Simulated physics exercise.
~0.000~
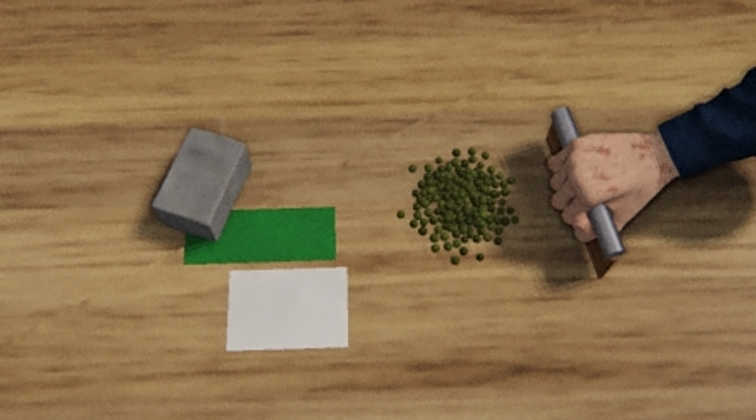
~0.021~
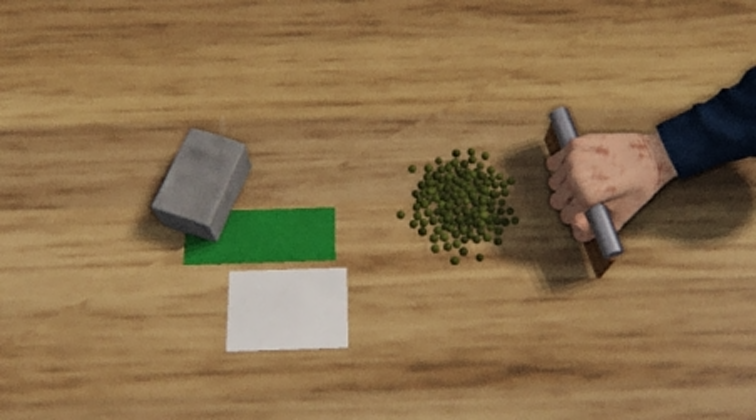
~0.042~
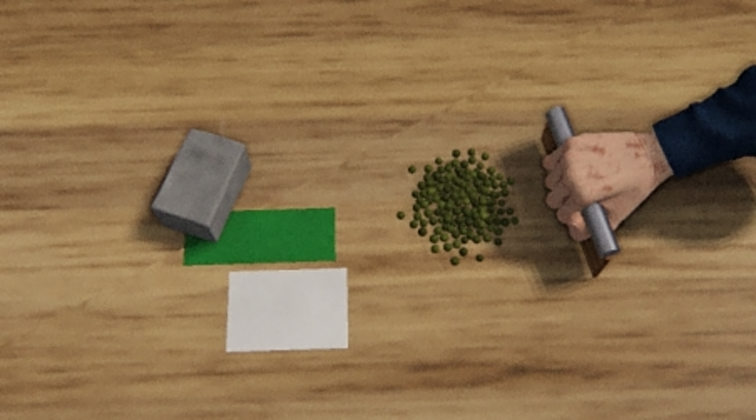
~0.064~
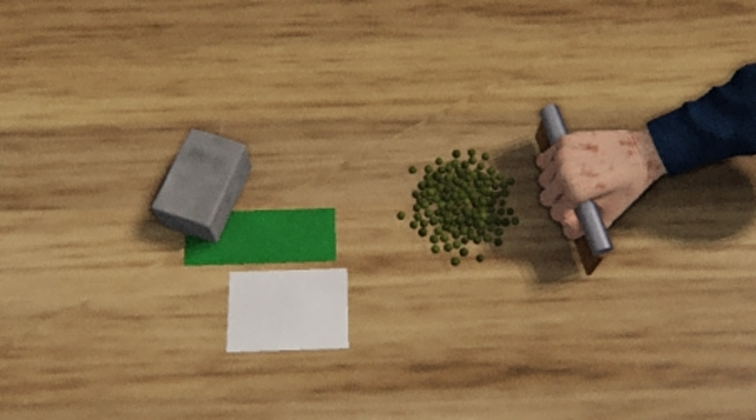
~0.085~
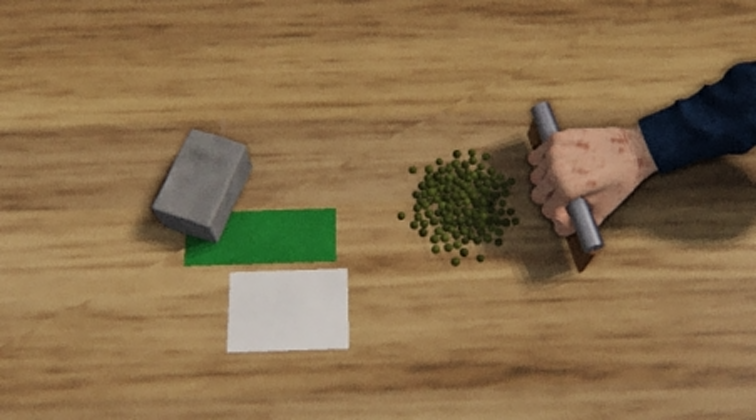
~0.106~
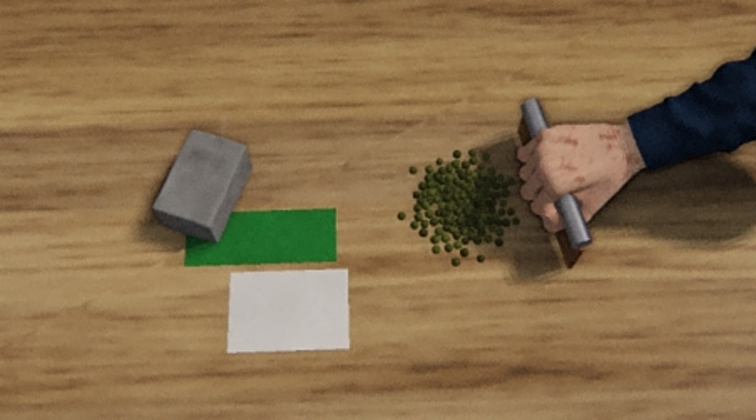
A hand in a dark blue sleeve grips a grey-handled scraper at the right of a wooden surface, seen from above. Small green olives lie in a loose pile near the middle, with a grey block at the left, partly over a green mat, and a white mat below. The hand slides the scraper a short way left toward the pile, gathering speed, while everything else stays still.
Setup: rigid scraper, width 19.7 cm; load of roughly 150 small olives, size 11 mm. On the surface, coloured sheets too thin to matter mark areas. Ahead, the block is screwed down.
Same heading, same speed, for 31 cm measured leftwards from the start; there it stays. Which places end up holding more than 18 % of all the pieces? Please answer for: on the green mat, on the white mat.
Green mat: No; white mat: No.
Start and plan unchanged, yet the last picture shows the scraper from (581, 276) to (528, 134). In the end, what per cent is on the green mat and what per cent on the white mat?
Green mat: 15; white mat: 35.
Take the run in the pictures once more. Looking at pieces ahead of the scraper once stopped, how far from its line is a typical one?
Some 5 cm.
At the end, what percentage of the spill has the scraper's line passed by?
35 %.
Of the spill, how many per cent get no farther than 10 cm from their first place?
30 per cent or thereabouts.
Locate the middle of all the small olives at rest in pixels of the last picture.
In the final view, the middle lies around (315, 198).
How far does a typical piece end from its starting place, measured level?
I'd guess near 20 cm, give or take.
After 0.34 s, scraper 20 cm from its start, spill 16 cm wide; off the mats 100 %.
Then, at 0.58 s, scraper 33 cm from its start, spill 21 cm wide; green mat 5 %, off the mats 95 %.
Then, at 0.78 s, scraper 33 cm from its start, spill 22 cm wide; green mat 5 %, off the mats 95 %.
In the end, at 1.1 s, white mat 0 %, green mat 5 %, off the mats 95 %.
